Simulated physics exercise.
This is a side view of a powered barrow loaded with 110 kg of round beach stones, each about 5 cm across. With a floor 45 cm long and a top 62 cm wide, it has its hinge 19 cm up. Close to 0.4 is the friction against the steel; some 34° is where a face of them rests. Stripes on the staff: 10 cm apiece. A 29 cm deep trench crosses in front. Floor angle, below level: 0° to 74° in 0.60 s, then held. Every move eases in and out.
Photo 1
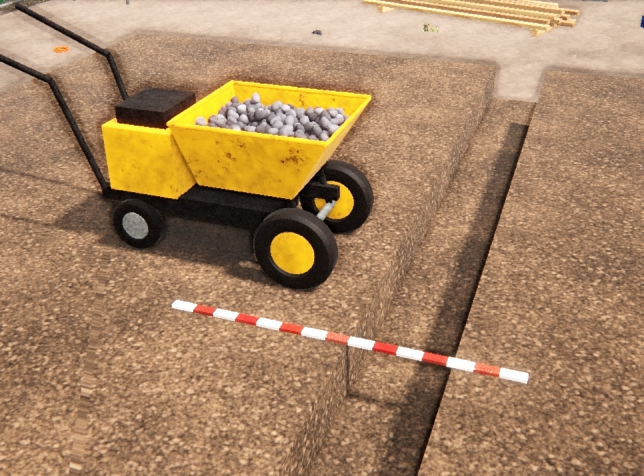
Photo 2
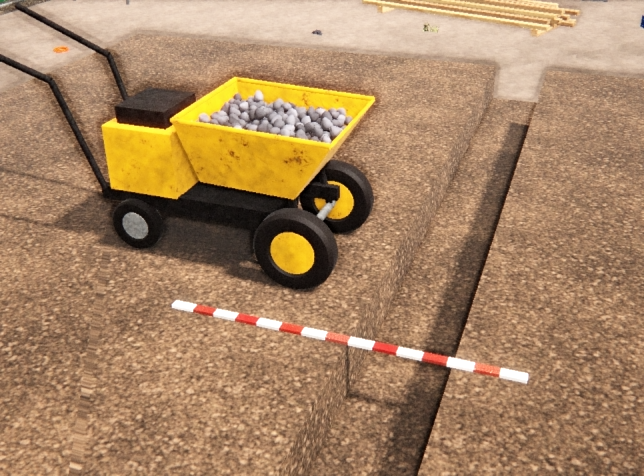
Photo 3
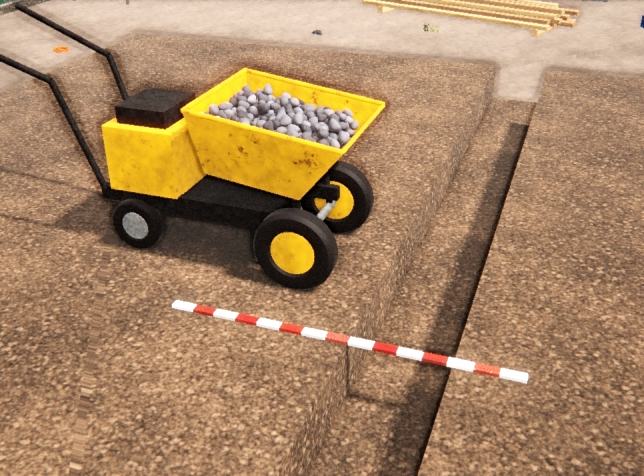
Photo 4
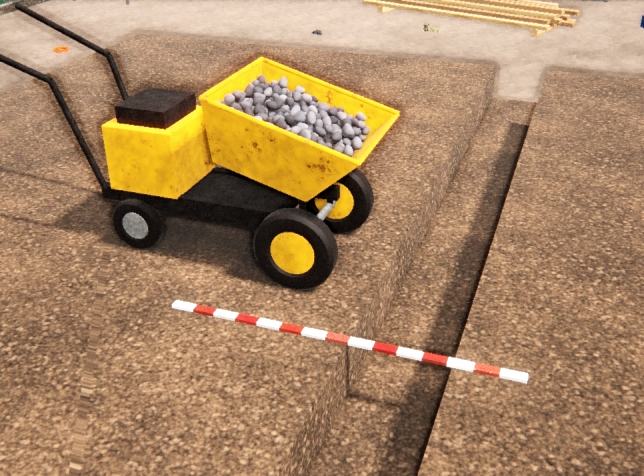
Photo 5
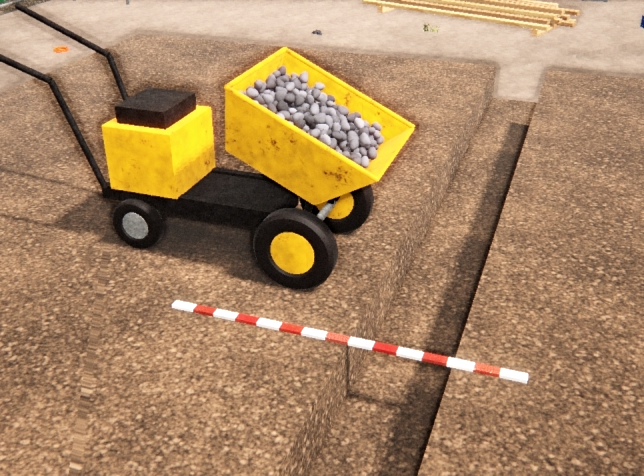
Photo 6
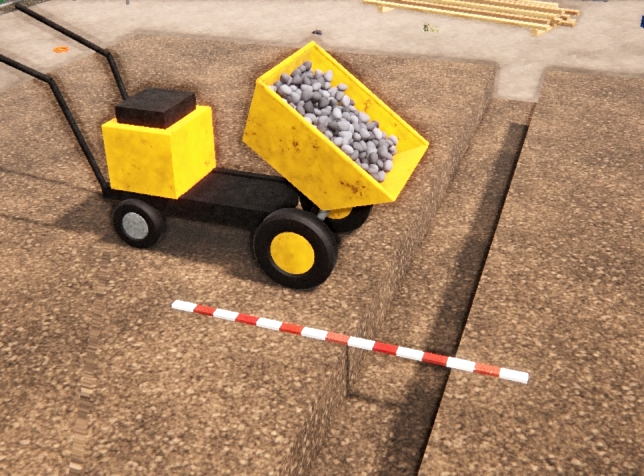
A yellow powered barrow tilts its tray of round grey stones forward toward the right.
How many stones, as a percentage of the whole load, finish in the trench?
Roughly 49 per cent of the load ends up in the trench.
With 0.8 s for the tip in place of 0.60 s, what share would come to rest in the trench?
About 60%.
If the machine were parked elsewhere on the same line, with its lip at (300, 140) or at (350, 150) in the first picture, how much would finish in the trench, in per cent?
80 %, then 30 %.
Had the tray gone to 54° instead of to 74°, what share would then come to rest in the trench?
Roughly 25 percent.
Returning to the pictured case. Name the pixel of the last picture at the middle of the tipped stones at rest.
Resting centre: About (488, 284).
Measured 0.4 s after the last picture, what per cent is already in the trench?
20 per cent, give or take.
Then, 0.1 s after the last picture the floor is at 62°, 100 % in the tray; the foremost stones are at (425, 202).
Then, 0.4 s after the last picture the floor is at 74°, 60 % in the tray, 20 % in the trench, 19 % past the trench; the foremost stones are at (516, 292).
Then, 0.7 s after the last picture the floor is at 74°, 15 % in the tray, 34 % in the trench, 51 % past the trench; the foremost stones are past the picture's edge.
Then, 2.7 s after the last picture the floor is at 74°, 0 % in the tray, 49 % in the trench, 51 % past the trench; the foremost stones are past the picture's edge.
